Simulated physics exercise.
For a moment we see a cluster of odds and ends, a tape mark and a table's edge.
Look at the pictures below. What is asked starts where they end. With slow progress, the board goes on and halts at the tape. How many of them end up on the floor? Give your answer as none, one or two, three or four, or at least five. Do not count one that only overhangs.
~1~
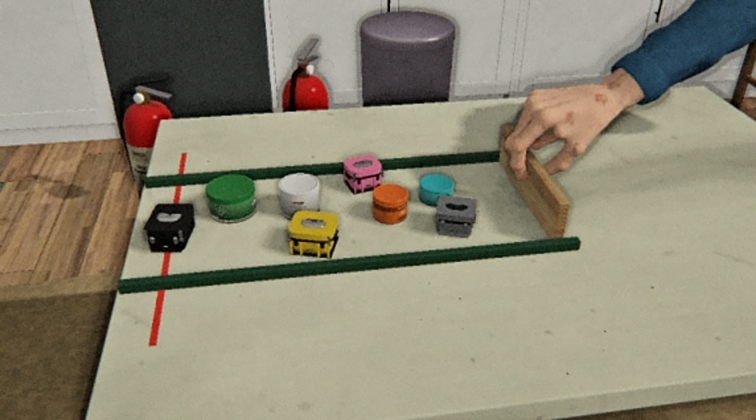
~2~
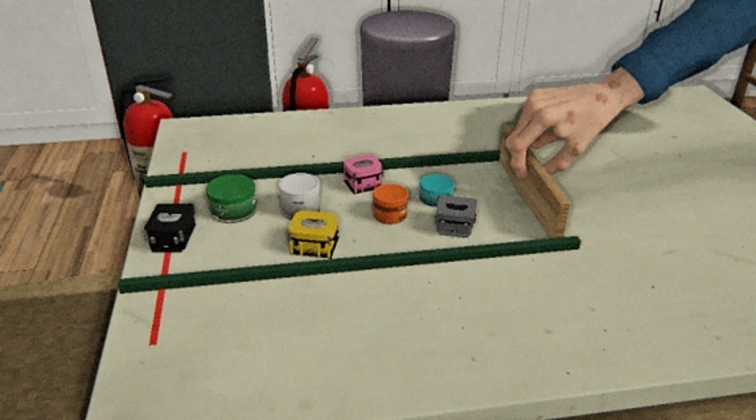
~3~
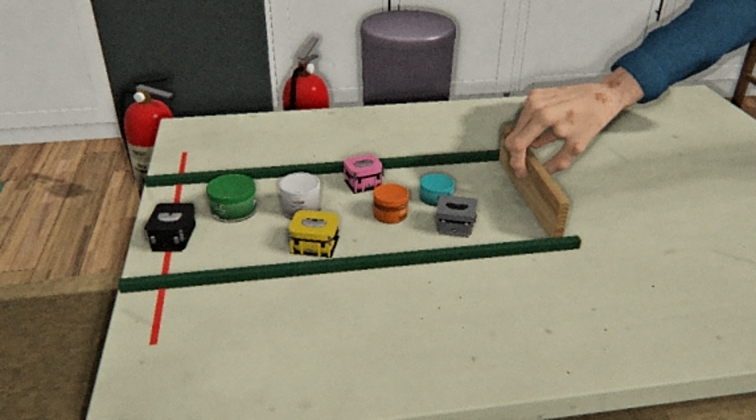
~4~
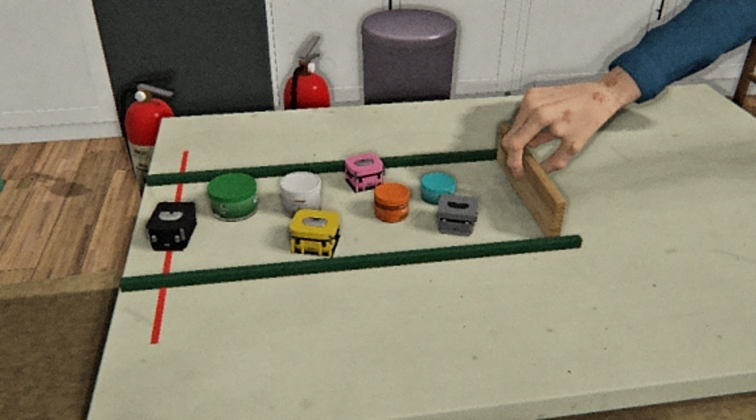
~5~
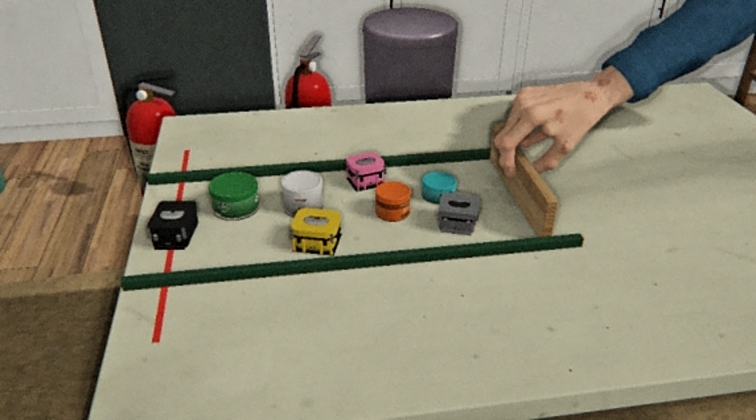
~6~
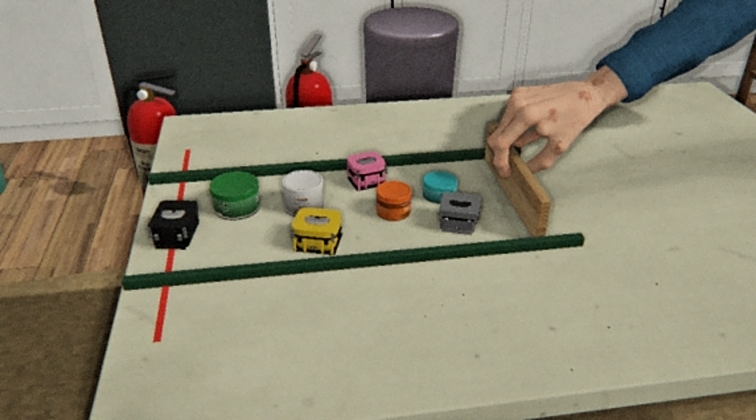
The count is three or four.
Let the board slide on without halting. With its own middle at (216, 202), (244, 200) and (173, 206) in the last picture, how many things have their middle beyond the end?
Respectively 1, 0 and 4.
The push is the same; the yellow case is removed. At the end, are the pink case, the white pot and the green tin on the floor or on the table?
Result: Pink case stays, white pot comes off, green tin comes off.
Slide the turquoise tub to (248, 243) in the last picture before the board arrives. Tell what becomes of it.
It drops off.
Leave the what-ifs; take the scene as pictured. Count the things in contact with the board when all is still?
Looks like 4 of them, all told.
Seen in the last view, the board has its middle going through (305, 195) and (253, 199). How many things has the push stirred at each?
First 7, then 8.
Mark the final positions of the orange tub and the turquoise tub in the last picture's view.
The orange tub stops around (153, 228); the turquoise tub around (158, 211).
Early on, none off yet; black case at rest near (175, 225); green tin at rest near (235, 195); white pot at rest near (303, 194).
A while later, none off yet; black case at rest near (173, 226); green tin travelled about its own width near (199, 198); white pot travelled well along near (237, 205).
Finally, the number that fall off is three or four; lost, yellow case, white pot, green tin and black case.
